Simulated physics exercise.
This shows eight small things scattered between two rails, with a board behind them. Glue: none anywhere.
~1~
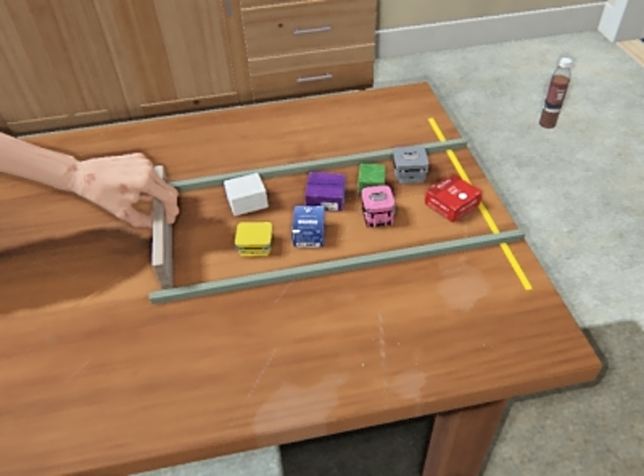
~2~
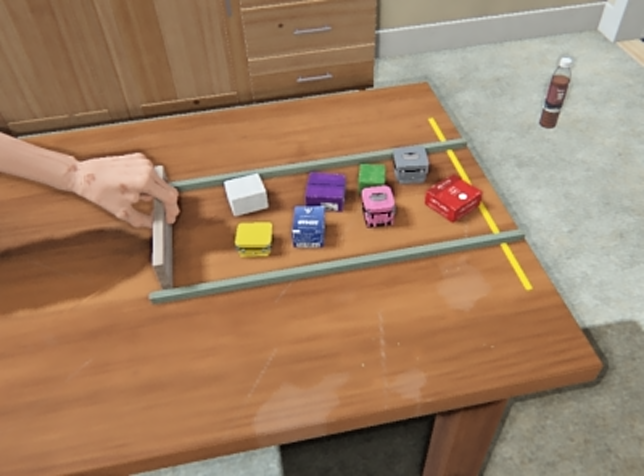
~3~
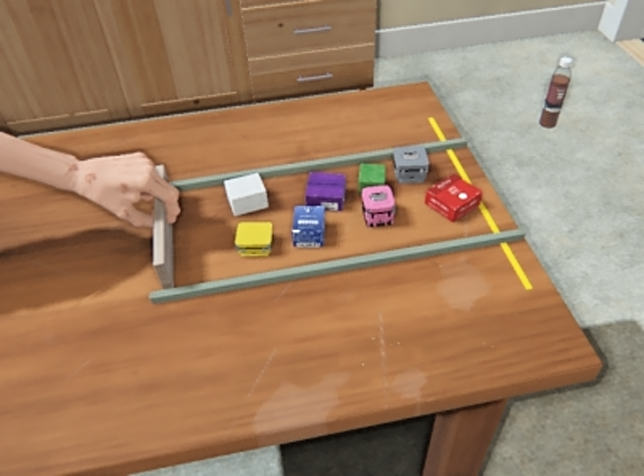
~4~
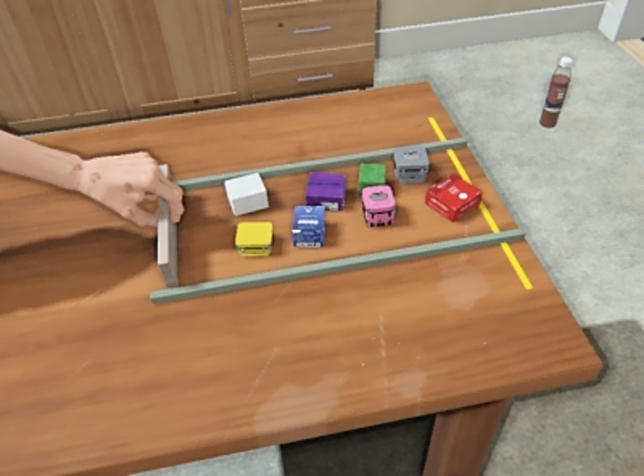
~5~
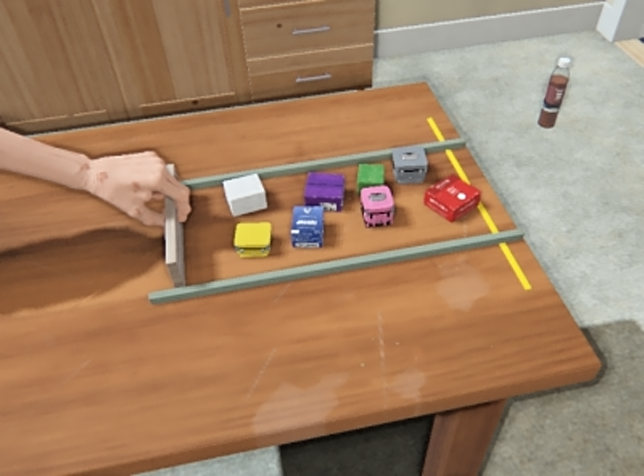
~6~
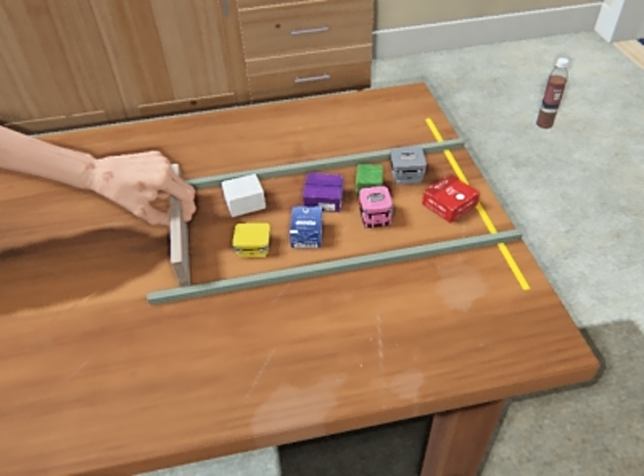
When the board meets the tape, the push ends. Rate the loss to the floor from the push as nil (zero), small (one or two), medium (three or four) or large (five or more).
The loss is large.
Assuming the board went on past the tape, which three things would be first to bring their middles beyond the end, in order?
Order, earliest first: The grey case; the red box; the green block.
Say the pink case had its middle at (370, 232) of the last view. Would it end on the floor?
Observed: The pink case stays in place.
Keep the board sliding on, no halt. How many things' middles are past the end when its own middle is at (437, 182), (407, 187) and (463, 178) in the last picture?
The counts would come out as 4, 2 and 6.
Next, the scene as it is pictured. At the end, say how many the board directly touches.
2 in contact.
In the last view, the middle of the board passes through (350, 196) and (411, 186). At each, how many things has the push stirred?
Moved so far: 8, later 8.
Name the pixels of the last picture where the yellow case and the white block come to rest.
First (496, 198), then (475, 160).
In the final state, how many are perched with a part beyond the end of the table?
Things overhanging at the end: 2.
A little later, none off yet; red box at rest near (451, 198); grey case at rest near (408, 165); green block at rest near (370, 181).
Next, none off yet; red box shifted a little near (470, 197); grey case shifted about its own width near (450, 157); green block shifted well along near (426, 169).
Later still, two off so far; red box dropping near (495, 360); grey case dropping near (476, 369); green block tilted well over near (496, 183).
When it is over, the number that fall off is five or more; down, blue box, purple box, pink case, green block, grey case and red box.
